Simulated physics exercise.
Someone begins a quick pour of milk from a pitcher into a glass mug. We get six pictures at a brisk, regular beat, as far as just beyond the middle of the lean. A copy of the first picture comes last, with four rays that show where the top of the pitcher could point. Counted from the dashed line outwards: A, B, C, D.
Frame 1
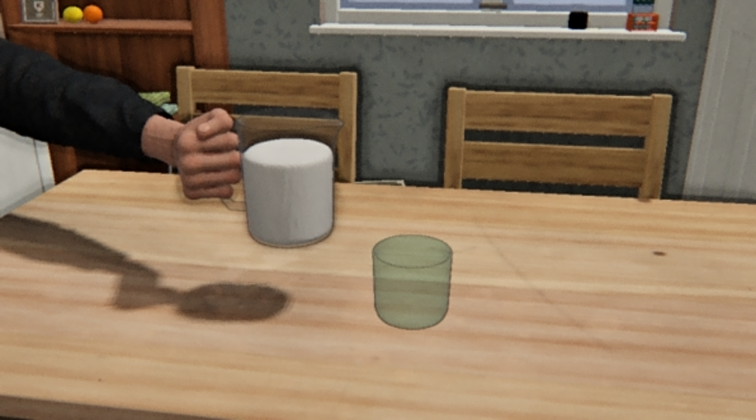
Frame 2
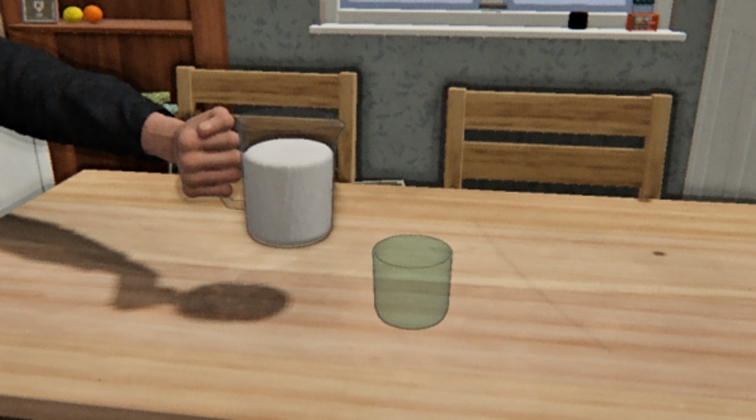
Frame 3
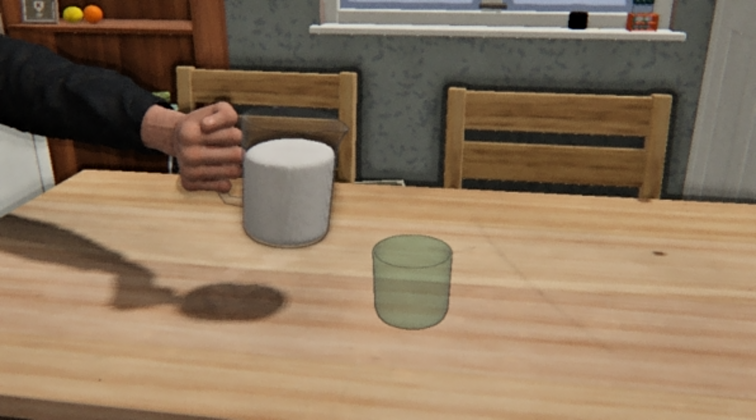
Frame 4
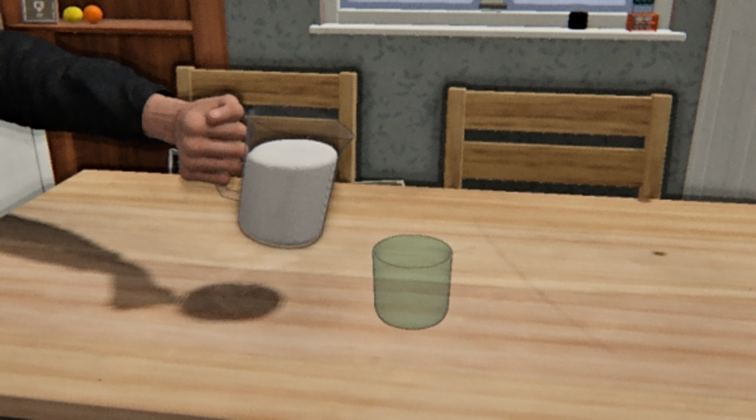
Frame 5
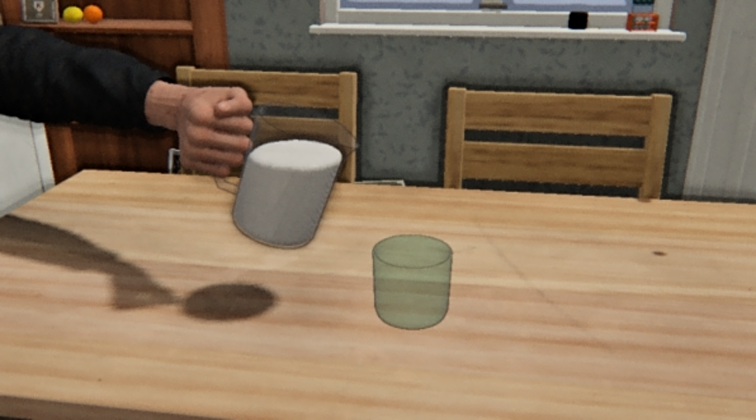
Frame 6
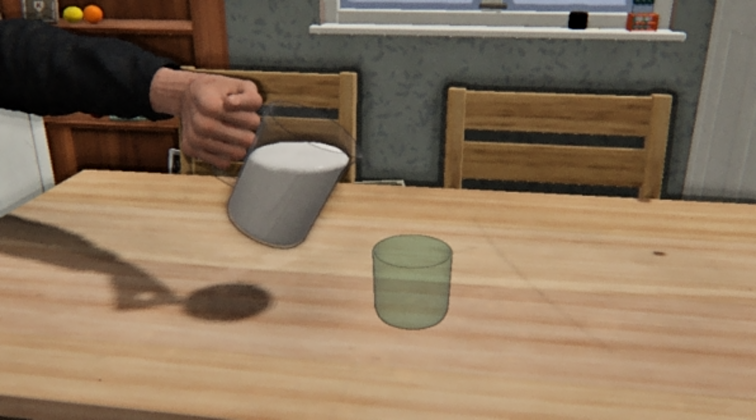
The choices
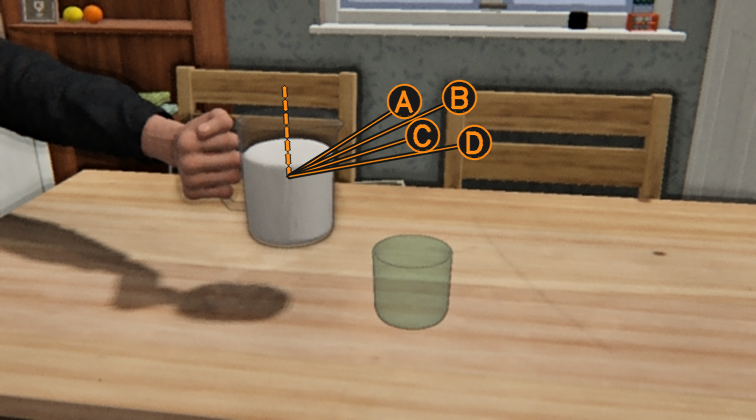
A hand at the left held a clear pitcher of milk upright above a wooden table, then gradually tilted it to the right, toward an empty greenish glass mug that stayed still.
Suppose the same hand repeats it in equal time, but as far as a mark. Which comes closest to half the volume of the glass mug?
B.
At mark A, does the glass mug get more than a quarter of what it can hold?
Yes.
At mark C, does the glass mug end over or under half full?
Over half.
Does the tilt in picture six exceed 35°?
No, it does not.
On the marked copy, A at (391, 112); B at (444, 104); C at (405, 140); D at (458, 146).
With A, the glass mug ends with about 32 % of what it can hold.
With B, the glass mug ends with about 50 % of what it can hold.
With C, the glass mug ends with about 70 % of what it can hold.
With D, the glass mug ends with about 90 % of what it can hold; 3 % of the milk is spilt.
